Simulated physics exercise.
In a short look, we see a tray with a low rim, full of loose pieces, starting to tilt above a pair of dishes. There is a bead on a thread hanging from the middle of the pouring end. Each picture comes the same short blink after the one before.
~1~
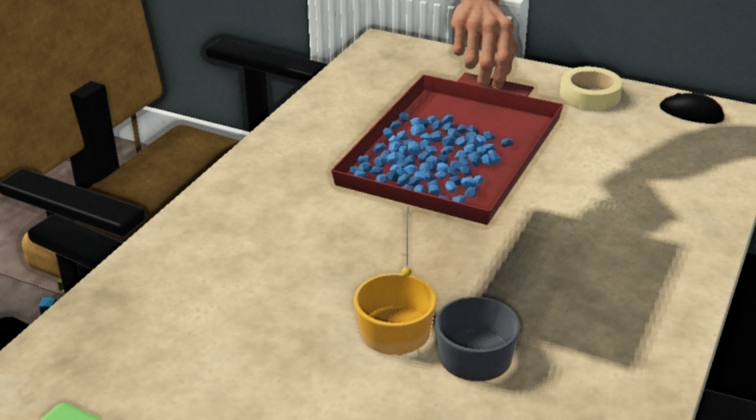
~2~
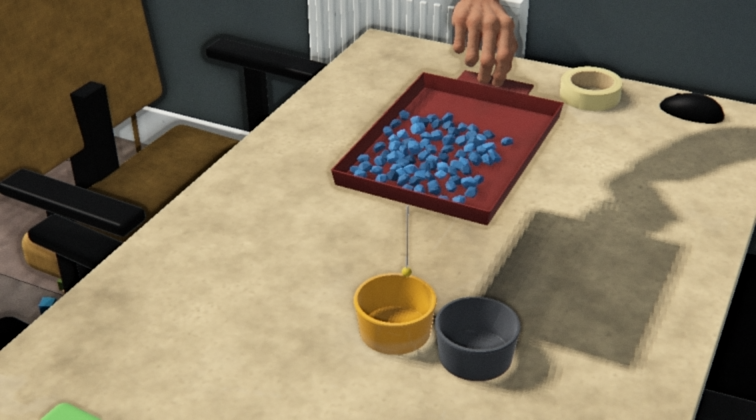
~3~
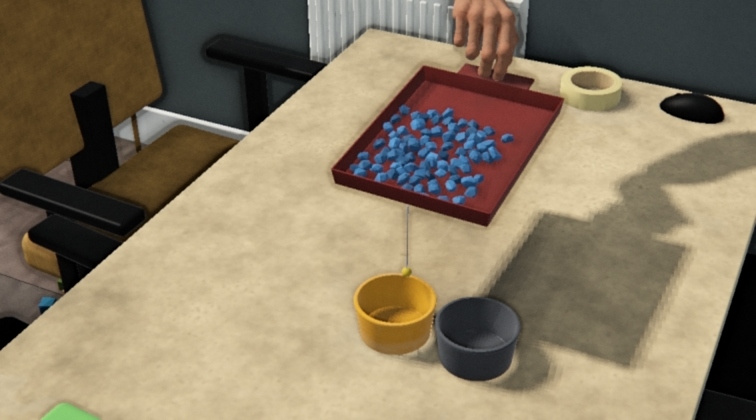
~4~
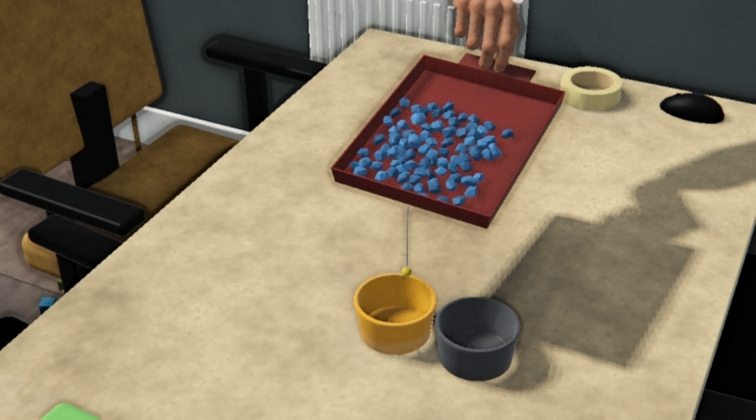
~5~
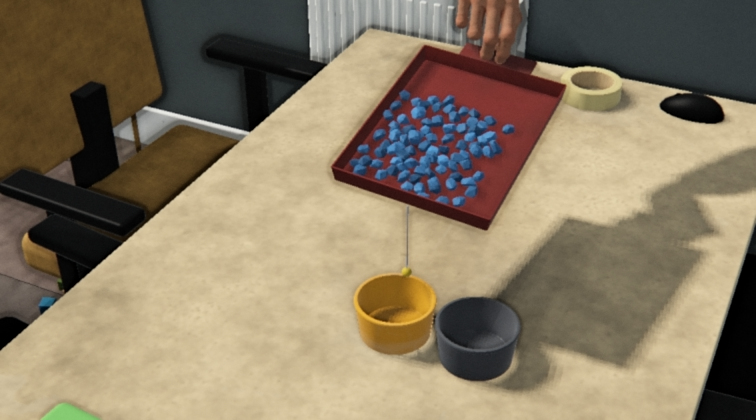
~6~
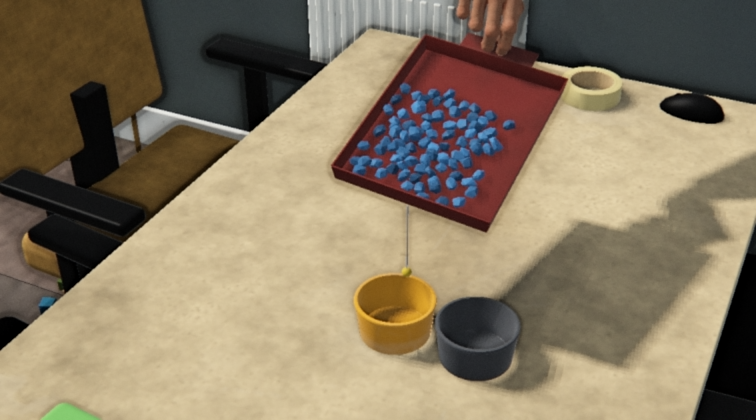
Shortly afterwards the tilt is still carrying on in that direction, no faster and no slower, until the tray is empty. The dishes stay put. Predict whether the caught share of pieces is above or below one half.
Most gets caught.
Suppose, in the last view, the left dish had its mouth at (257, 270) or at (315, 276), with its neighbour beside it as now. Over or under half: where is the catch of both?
One: Below a half. Two: Below a half.
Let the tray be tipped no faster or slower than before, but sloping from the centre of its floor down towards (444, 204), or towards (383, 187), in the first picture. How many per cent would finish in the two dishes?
Lab note: Try one about 80 %, try two about 20 %.
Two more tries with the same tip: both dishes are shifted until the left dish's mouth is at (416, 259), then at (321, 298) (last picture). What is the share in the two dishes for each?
Around 20 % followed by around 10 %.
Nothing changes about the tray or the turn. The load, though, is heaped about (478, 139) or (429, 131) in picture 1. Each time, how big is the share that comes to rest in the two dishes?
Close to 80 %, followed by close to 70 %.
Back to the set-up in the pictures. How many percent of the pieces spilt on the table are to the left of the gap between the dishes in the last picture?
I'd put it at around 20 per cent.
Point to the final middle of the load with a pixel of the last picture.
Somewhere around (469, 345) in the last picture.
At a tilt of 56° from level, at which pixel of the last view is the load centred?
Check around (445, 179) in the last picture.
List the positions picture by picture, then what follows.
In the first picture, corners of the pouring end at (335, 169) and (488, 209), level; middle of the load at (433, 161), aquarium stones; left dish at (378, 335); right dish at (462, 361); bead on its thread at (407, 272).
In the second picture, corners of the pouring end at (335, 169) and (488, 209), level; middle of the load at (433, 160).
In the third picture, corners of the pouring end at (335, 168) and (488, 211), tipped barely, lowest at the right corner; middle of the load at (433, 158).
In the fourth picture, corners of the pouring end at (335, 167) and (488, 214), tipped a little, lowest at the right corner; middle of the load at (433, 155).
In the fifth picture, corners of the pouring end at (335, 166) and (488, 217), tipped a little, lowest at the right corner; middle of the load at (434, 151).
In the sixth picture, corners of the pouring end at (335, 165) and (488, 219), tipped a little, lowest at the right corner; middle of the load at (434, 149); left dish at (378, 335); right dish at (462, 361).
Soon after the last picture, tray tipped steeply; all on the tray.
A little later, tray tipped right over; about half on the tray; about a quarter in the right dish; a stray few in the left dish; a small part outside both; about a quarter in the air.
Later still, tray tipped past a quarter turn; about two thirds in the right dish; a small part in the left dish; about a quarter outside both.
At rest, tray tipped past a quarter turn; about two thirds in the right dish; a small part in the left dish; about a quarter outside both.
